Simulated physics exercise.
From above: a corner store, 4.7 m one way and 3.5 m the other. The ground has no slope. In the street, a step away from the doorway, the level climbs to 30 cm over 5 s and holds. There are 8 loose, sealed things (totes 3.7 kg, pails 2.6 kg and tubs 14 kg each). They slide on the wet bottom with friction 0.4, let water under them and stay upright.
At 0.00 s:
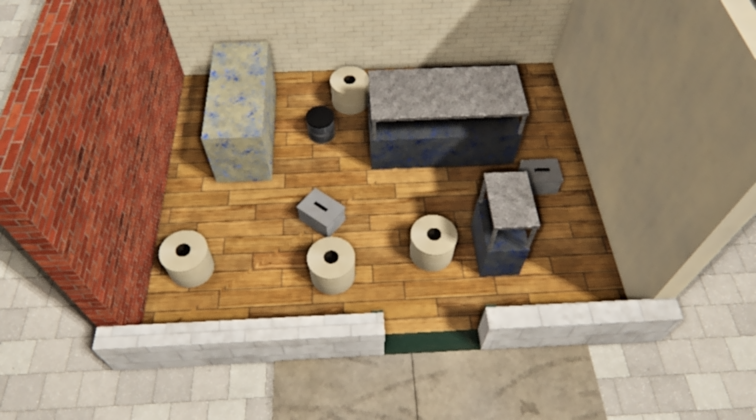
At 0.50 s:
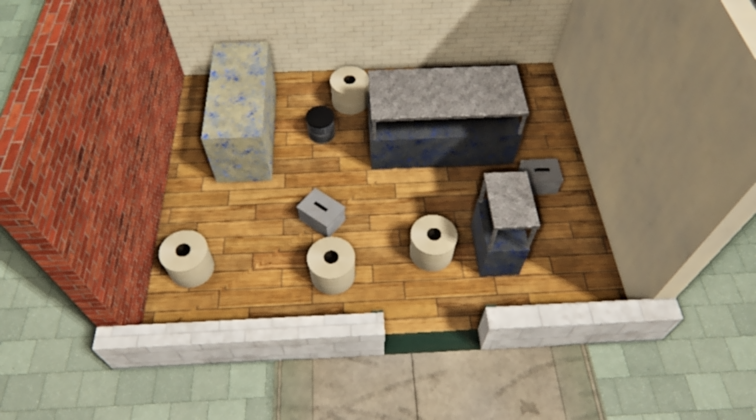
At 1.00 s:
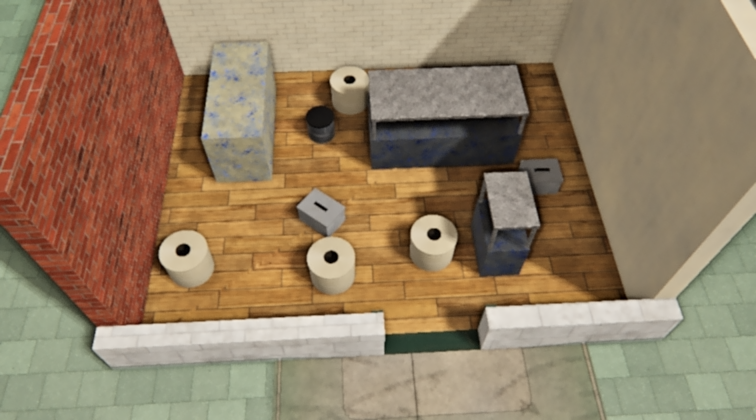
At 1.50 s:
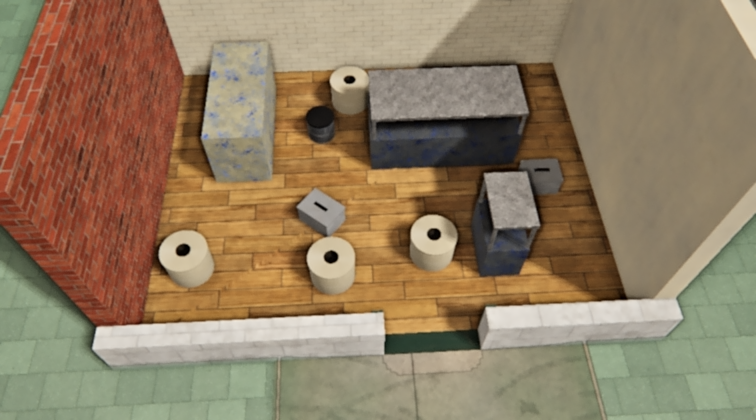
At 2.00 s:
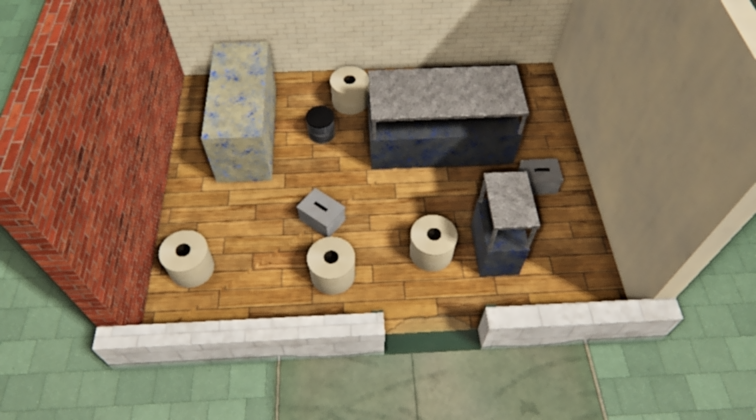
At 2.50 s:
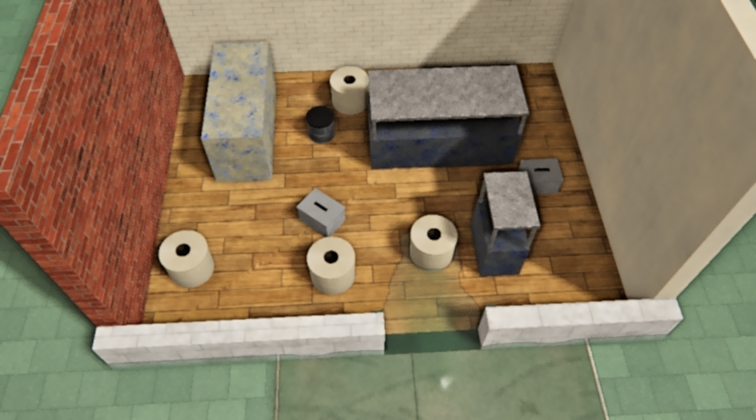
Water spreads thinly over the paving outside the doorway of a small shop seen from above, the pale slabs turning greenish. A faint film then reaches the gap in the low white wall and slips onto the wooden floor inside, while the drums, boxes and counters stay still.
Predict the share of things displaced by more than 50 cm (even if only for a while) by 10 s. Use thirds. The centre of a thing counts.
That comes to between one and two thirds.
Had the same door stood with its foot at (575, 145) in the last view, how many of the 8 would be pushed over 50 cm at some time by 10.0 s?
Then 5.
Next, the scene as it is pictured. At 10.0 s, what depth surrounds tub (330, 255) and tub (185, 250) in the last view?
About 6 and 7 cm.
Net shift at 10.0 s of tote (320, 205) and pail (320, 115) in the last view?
In turn: 60 cm, 250 cm.
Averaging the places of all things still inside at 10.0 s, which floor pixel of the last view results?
Around (395, 183).
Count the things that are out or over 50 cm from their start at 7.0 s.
4 of them.
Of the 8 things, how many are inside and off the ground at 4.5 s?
I count 0.
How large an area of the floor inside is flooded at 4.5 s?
Some 6.0 m2.
After 3.5 s 0 of 8 are over 50 cm from their spots; 0 afloat.
After 4.5 s 1 of 8 are over 50 cm from their spots; 0 afloat.
After 7.0 s 4 of 8 are over 50 cm from their spots; 3 afloat.
After 10.0 s 4 of 8 are over 50 cm from their spots, and 4 have been at some point; 3 afloat.
